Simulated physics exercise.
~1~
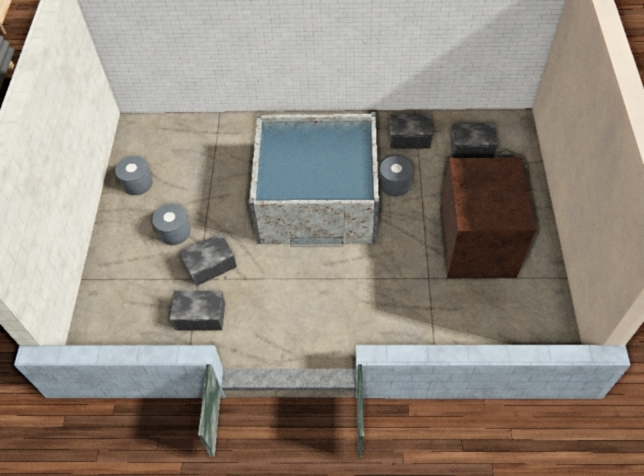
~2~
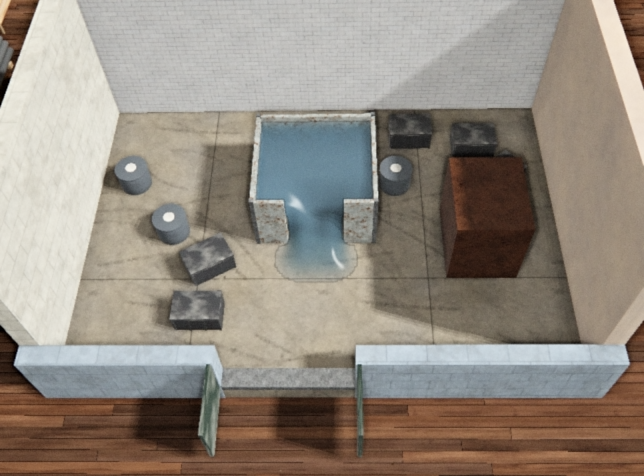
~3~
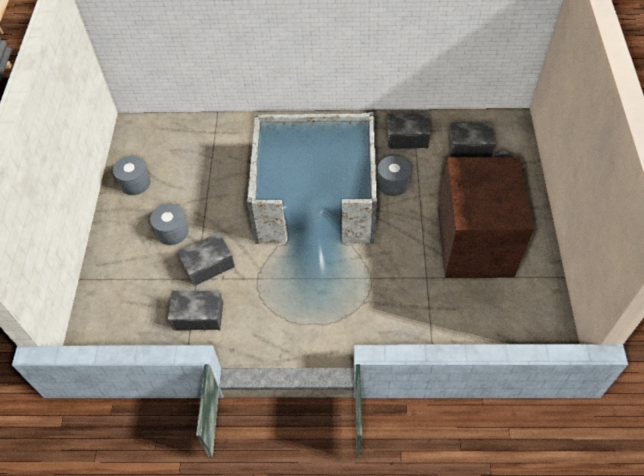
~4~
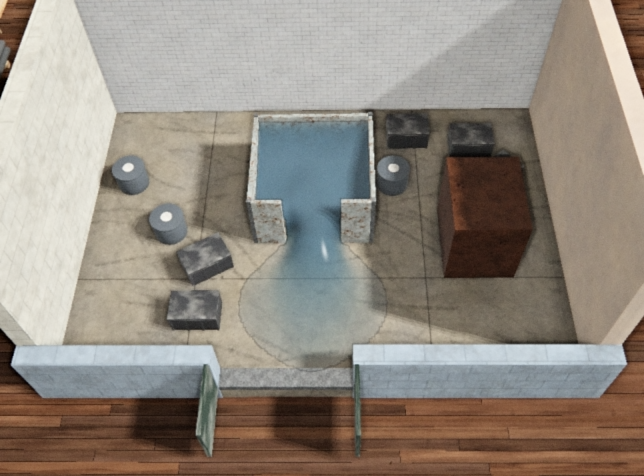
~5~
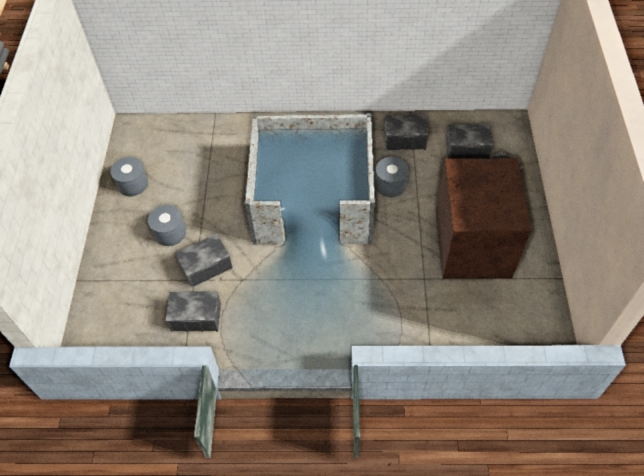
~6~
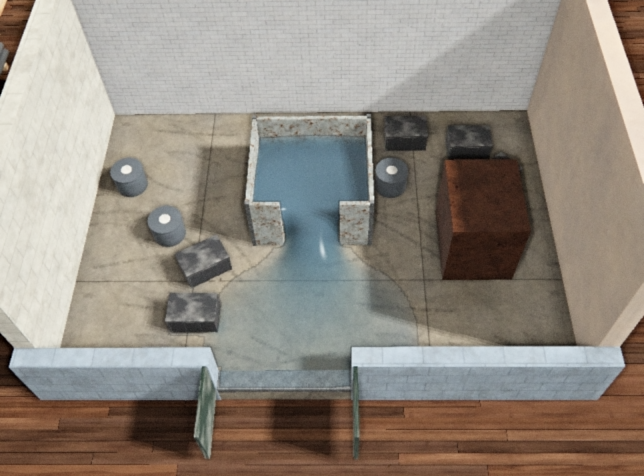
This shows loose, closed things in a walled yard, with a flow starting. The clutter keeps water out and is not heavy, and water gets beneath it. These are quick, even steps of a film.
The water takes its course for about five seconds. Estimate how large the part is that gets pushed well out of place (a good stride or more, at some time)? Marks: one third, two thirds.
The portion moved well away stays in the lowest third.
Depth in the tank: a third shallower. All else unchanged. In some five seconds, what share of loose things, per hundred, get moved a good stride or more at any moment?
Share moved: Approx. 10 percent.
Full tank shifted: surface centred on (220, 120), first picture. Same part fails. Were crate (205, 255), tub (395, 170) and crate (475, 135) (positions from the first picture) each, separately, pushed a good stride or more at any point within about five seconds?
Taking them in turn: Got sent well off; kept near its start; kept near its start.
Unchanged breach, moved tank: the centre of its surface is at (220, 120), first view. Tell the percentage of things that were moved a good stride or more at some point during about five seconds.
I'd put it near 40 percent.
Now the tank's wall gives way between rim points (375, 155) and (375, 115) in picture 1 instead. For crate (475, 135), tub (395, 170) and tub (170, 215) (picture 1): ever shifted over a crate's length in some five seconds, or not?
As listed: Pushed that far, shifted that much, no.
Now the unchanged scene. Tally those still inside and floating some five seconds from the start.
Number: 1.
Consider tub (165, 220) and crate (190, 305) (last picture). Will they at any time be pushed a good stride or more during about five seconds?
Respectively, not past it and travels that far.
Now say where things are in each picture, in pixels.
A crate at (196, 305) rests on the ground; a crate at (207, 253), on the bottom; 0 of 8 have shifted, in the first picture.
A crate at (196, 305), on the bottom; a crate at (206, 253) rests on the ground; 0 of 8 have shifted, in the second picture.
A crate at (194, 305), on the bottom; a crate at (204, 253) rests on the ground; 0 of 8 have shifted, in the third picture.
A crate at (193, 304) rests on the ground; a crate at (204, 253) rests on the ground; 0 of 8 have shifted, in the fourth picture.
A crate at (192, 306) rests on the ground; a crate at (202, 254), on the bottom; 0 of 8 have shifted, in the fifth picture.
A crate at (191, 307), on the bottom; a crate at (202, 255) rests on the ground; 0 of 8 have shifted, in the sixth picture.
A moment on, 0 of 8 are well off their spots; 0 afloat.
Next, 1 of 8 are well off their spots; 0 afloat.
Later, 1 of 8 are well off their spots; 1 afloat.
In the end, 1 of 8 are well off their spots, and 1 have been at some point; 1 afloat.
